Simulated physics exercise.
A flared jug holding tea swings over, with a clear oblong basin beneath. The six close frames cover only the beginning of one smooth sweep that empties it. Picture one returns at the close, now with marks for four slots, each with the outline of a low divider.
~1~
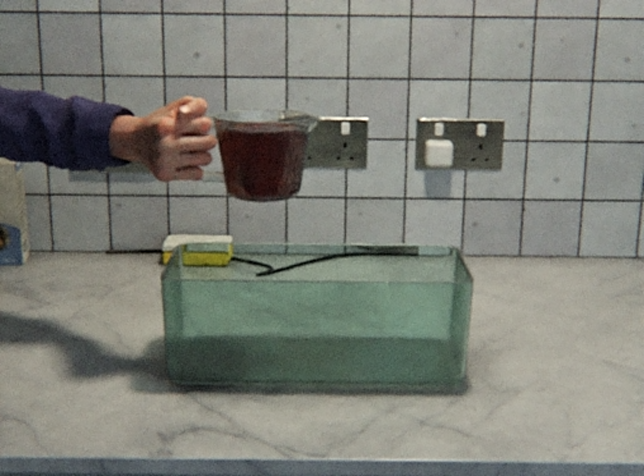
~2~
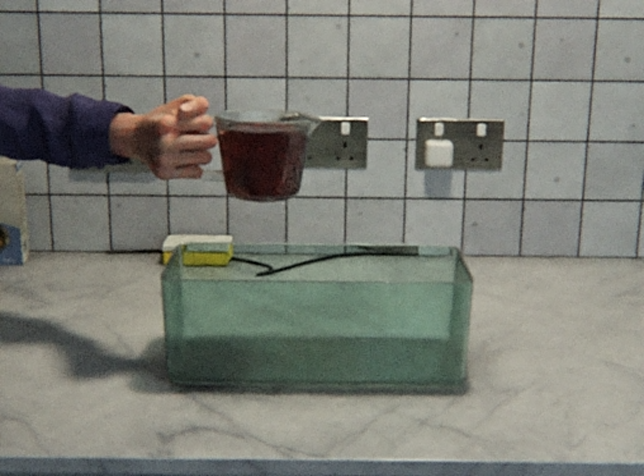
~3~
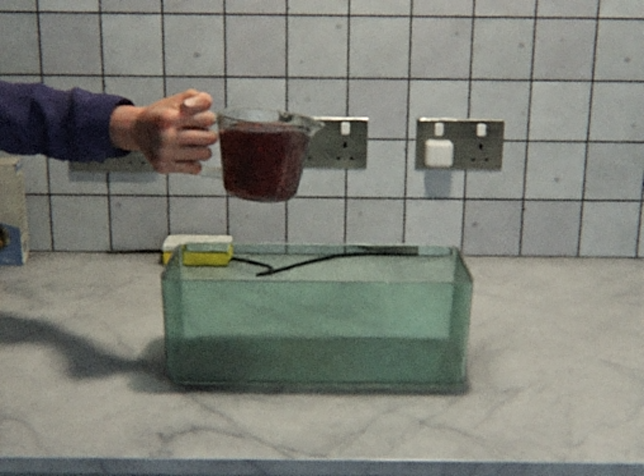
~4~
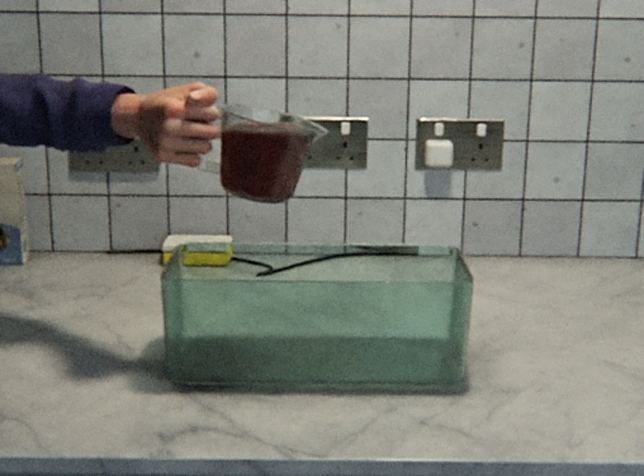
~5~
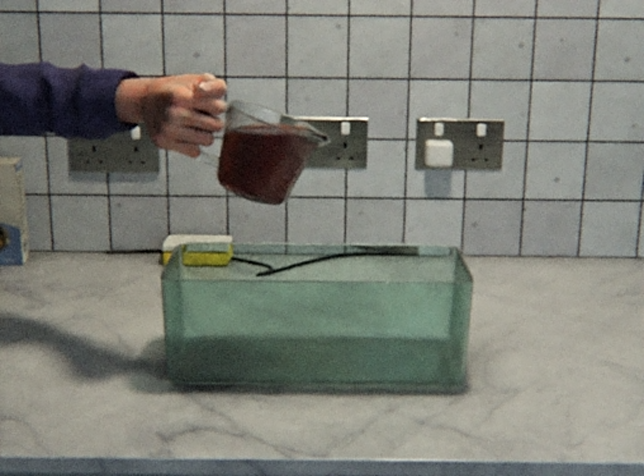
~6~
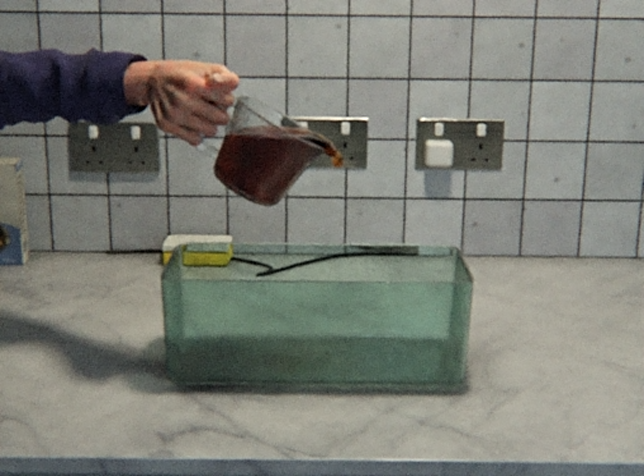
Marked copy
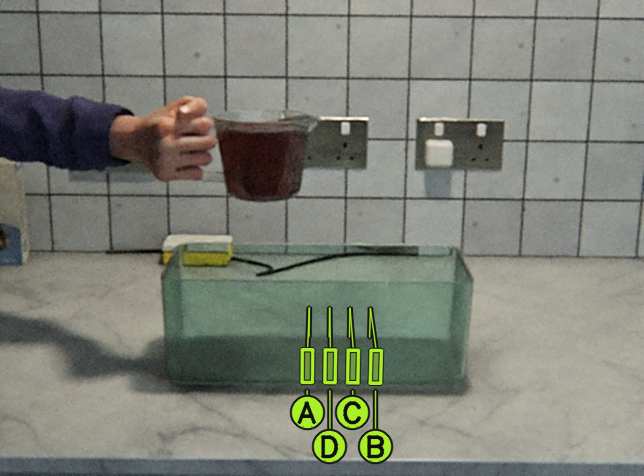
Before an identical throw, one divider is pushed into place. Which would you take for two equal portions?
Best: B.
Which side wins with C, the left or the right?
The right one.
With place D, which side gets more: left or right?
More ends on the right.
On the marked copy, A at (307, 390); B at (375, 390); C at (352, 390); D at (329, 390).
For place A, about 5 % ends left of the wall and 94 % right of it.
For place B, about 51 % ends left of the wall and 49 % right of it.
For place C, about 22 % ends left of the wall and 77 % right of it.
For place D, about 8 % ends left of the wall and 91 % right of it.
